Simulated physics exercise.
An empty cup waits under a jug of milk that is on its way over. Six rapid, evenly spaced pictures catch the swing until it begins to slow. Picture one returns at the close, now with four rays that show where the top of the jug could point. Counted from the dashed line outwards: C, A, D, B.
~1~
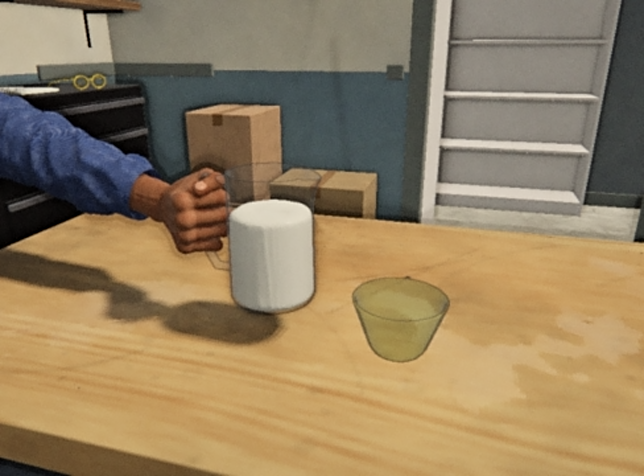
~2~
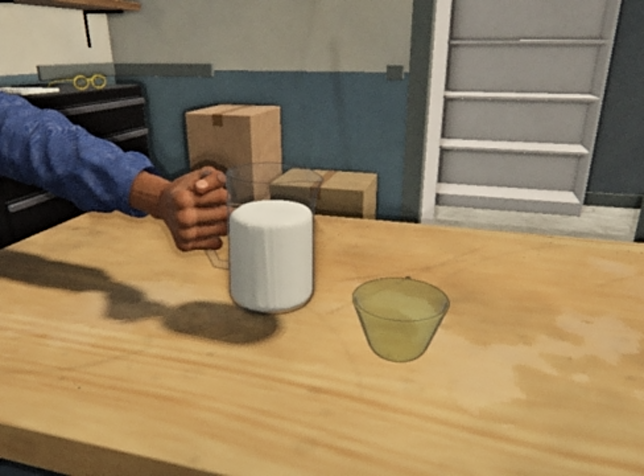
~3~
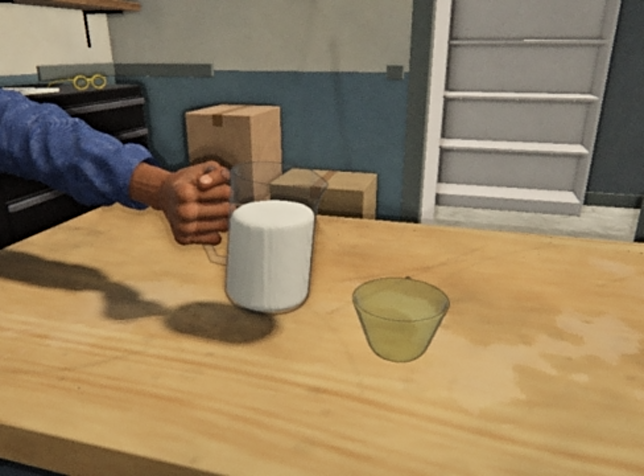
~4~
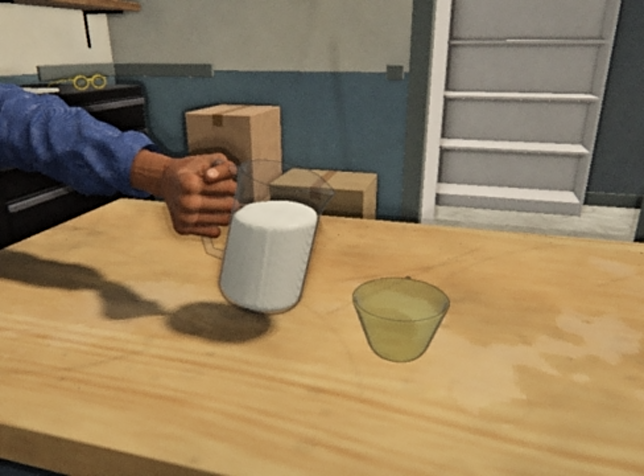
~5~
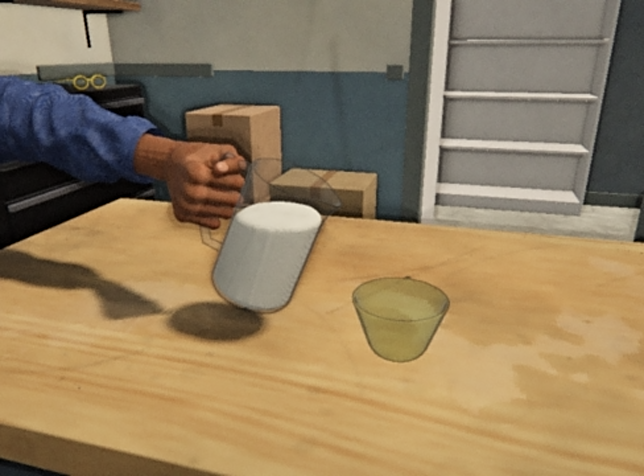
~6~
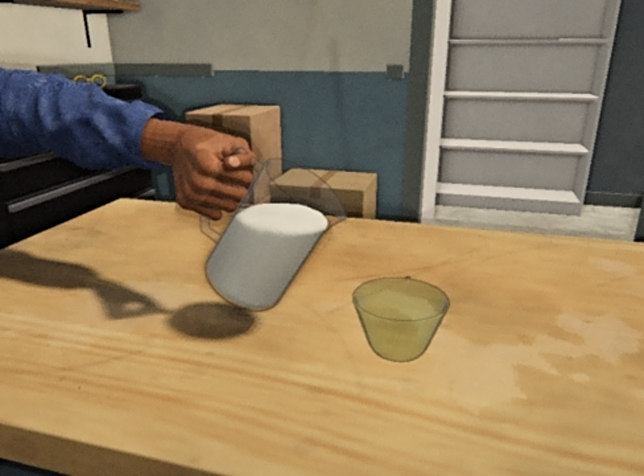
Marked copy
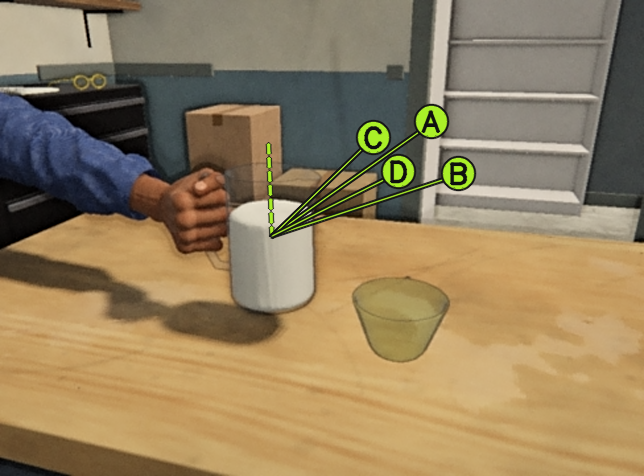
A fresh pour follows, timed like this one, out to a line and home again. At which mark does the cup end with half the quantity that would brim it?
The answer is line B.
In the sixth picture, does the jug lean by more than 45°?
No.
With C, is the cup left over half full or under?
Under half.
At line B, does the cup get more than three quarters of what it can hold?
No, less.
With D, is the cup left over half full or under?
Under half.
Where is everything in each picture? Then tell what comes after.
Upright, lip at (319, 178); rim of the cup round (400, 297); nothing has left yet.
Upright, lip at (321, 180); nothing has left yet.
Tipped about 6°, lip at (326, 185); nothing has left yet.
Tipped about 14°, lip at (333, 193); nothing has left yet.
Tipped about 23°, lip at (339, 204); nothing has left yet.
Tipped about 32°, lip at (345, 217); nothing has left yet.
On the marked copy, A at (418, 132); B at (442, 179); C at (361, 149); D at (383, 180).
With A, the cup ends with about 10 % of what it can hold.
With B, the cup ends with about 49 % of what it can hold.
With C, the cup ends with about 3 % of what it can hold.
With D, the cup ends with about 25 % of what it can hold.
